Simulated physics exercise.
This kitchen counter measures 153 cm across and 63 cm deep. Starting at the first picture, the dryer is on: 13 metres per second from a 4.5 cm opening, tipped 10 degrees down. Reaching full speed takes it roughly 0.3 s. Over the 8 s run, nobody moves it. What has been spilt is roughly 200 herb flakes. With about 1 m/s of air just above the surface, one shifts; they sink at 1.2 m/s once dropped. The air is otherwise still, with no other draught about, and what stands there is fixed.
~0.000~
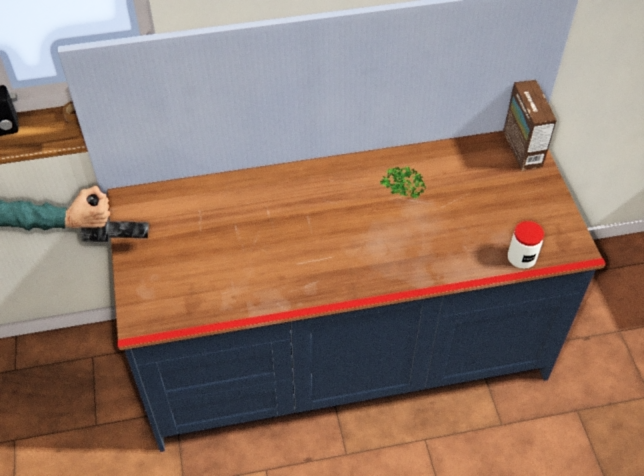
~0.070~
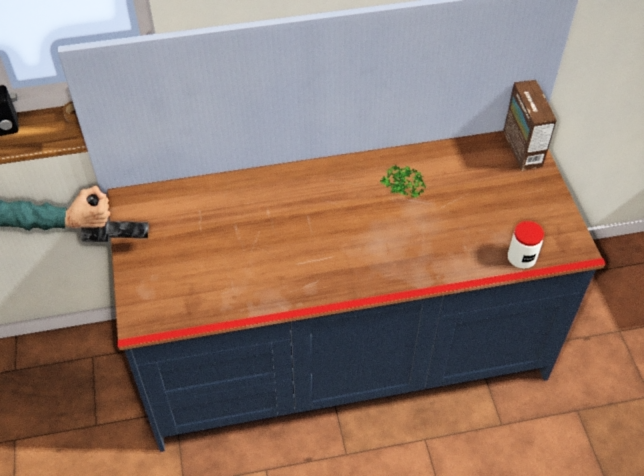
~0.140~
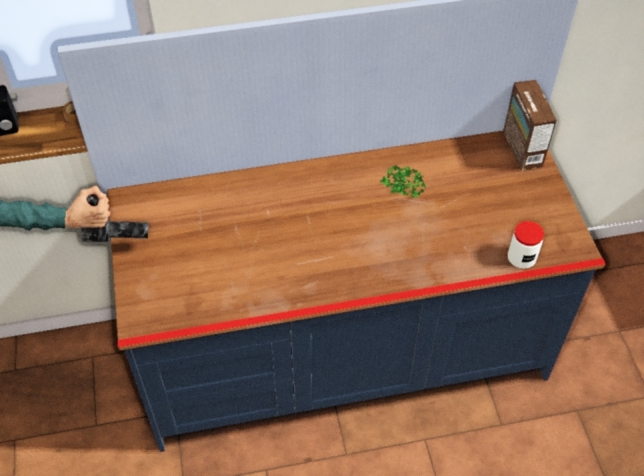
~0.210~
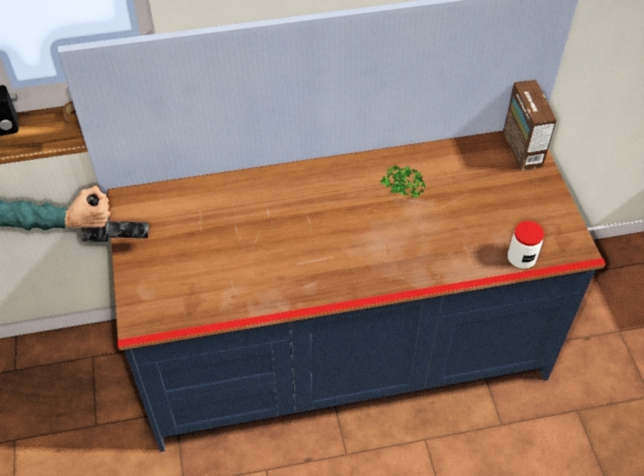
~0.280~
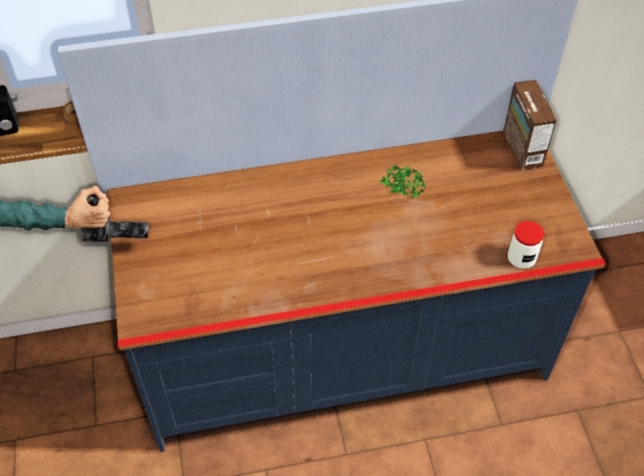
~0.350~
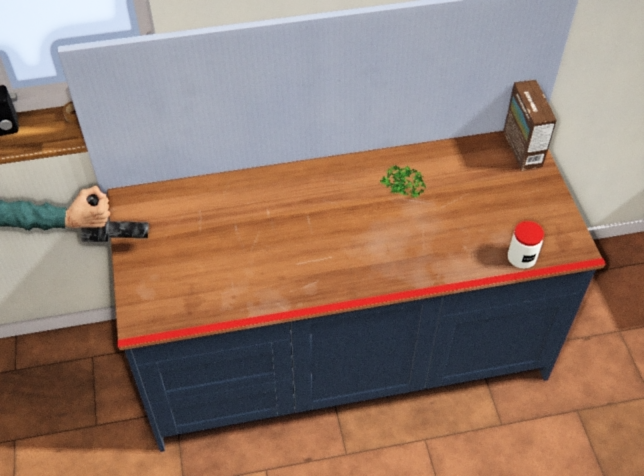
The video shows a hand at the left holding a dark device at the edge of a wooden counter, where green herb flakes, a red-lidded jar and a carton sit; nothing visibly moves throughout.
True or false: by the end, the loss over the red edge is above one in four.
False.
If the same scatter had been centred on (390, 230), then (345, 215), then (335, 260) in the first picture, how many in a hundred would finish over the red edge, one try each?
First try 15 %, second 0 %, third 90 %.
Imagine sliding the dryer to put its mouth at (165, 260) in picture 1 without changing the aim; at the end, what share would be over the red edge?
0 per cent, roughly.
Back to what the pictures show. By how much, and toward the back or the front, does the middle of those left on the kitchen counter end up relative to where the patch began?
Drift: Rearward direction, about 15 cm.
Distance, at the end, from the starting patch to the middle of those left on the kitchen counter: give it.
That works out close to 45 centimetres.
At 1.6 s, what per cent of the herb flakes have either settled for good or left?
Near 40 %.
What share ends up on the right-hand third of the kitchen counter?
I'd estimate around 80 per cent.
After 1.6 s the count stands so, 0 % are over the red edge; the middle of those still in play is near (506, 133).
After 2.6 s the count stands so, 0 % are over the red edge; the middle of those still in play is near (507, 133).
After 4.4 s the count stands so, 0 % are over the red edge; the middle of those still in play is near (505, 130).
After 8.0 s, at the end, 0 % are over the red edge; the middle of those still in play is near (505, 130).
